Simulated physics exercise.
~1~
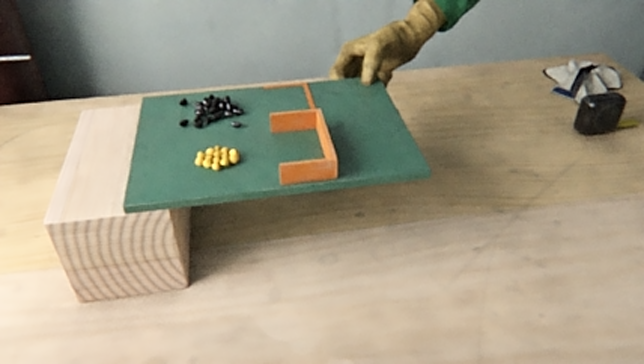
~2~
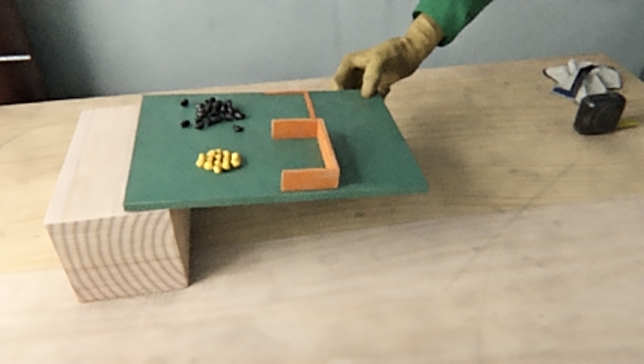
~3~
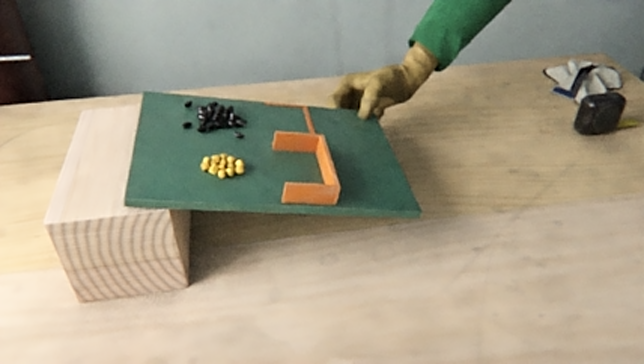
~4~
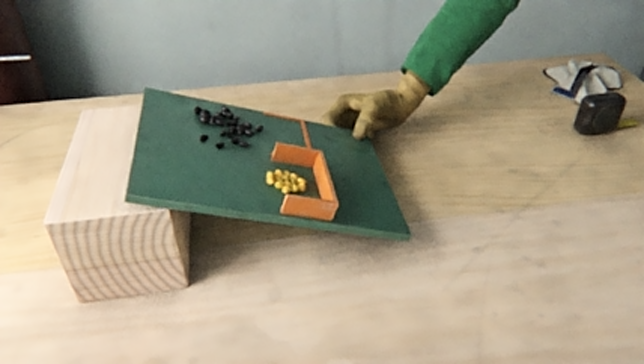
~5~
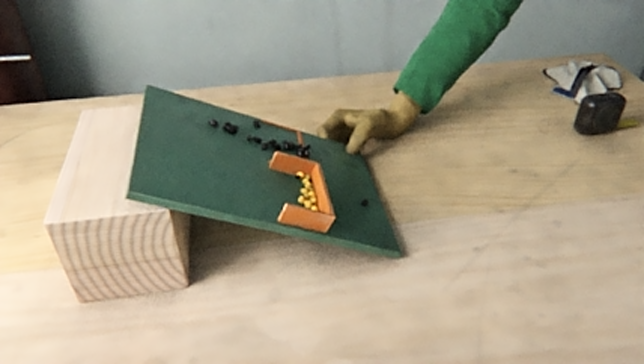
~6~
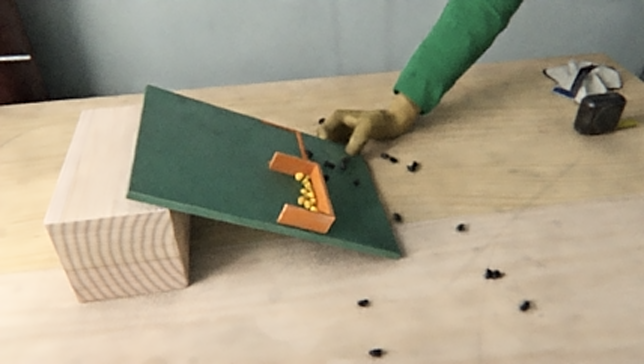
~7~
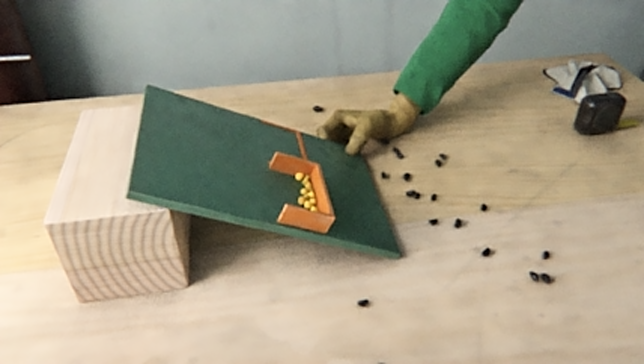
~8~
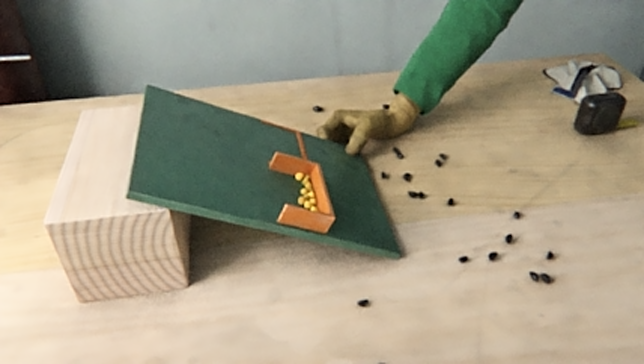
On a wooden worktop, a gloved hand lowering a green board, yellow pieces sliding into an orange bracket, black ones scattering past.
